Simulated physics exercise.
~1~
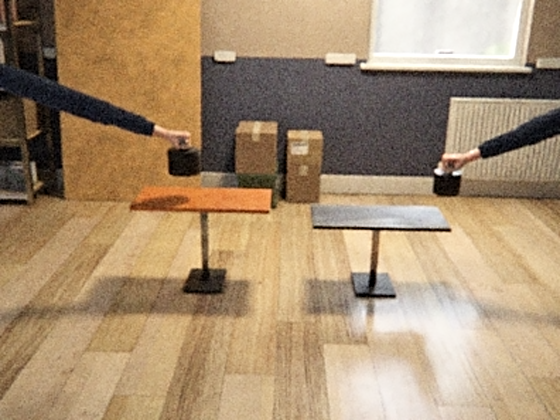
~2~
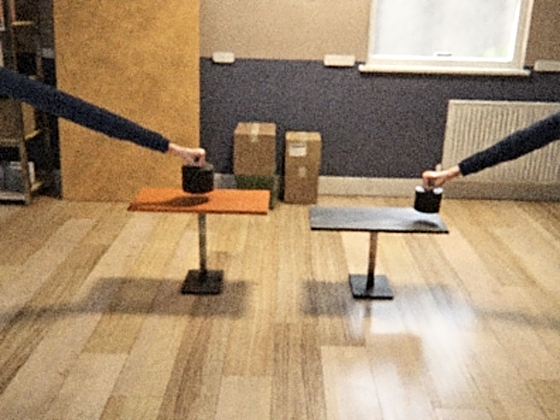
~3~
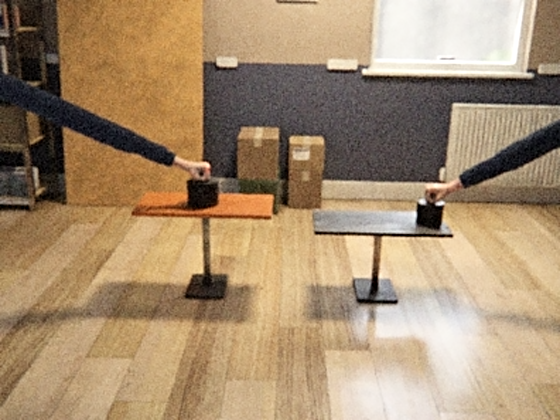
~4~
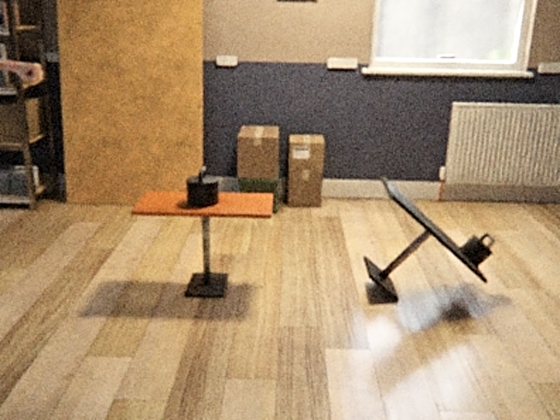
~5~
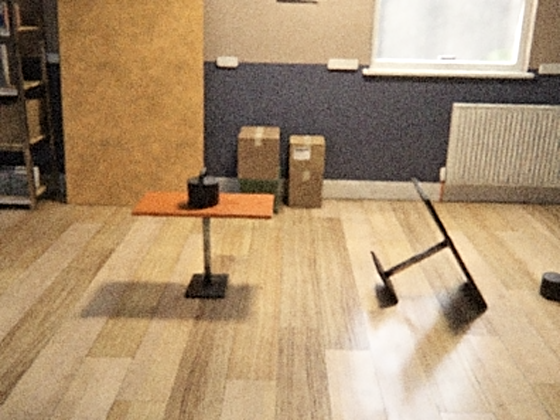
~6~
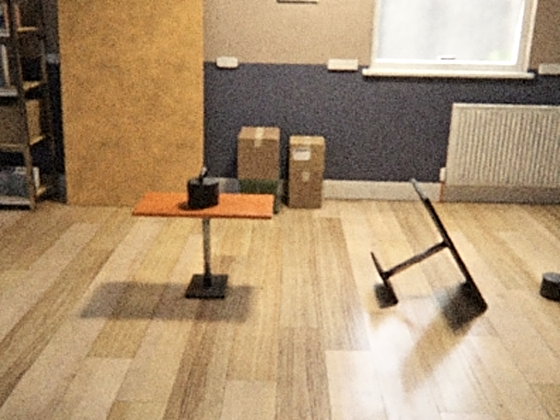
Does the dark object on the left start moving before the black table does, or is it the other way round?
The dark object on the left moves first, as a hand lowers it towards the orange table. The black table only starts to tip later.
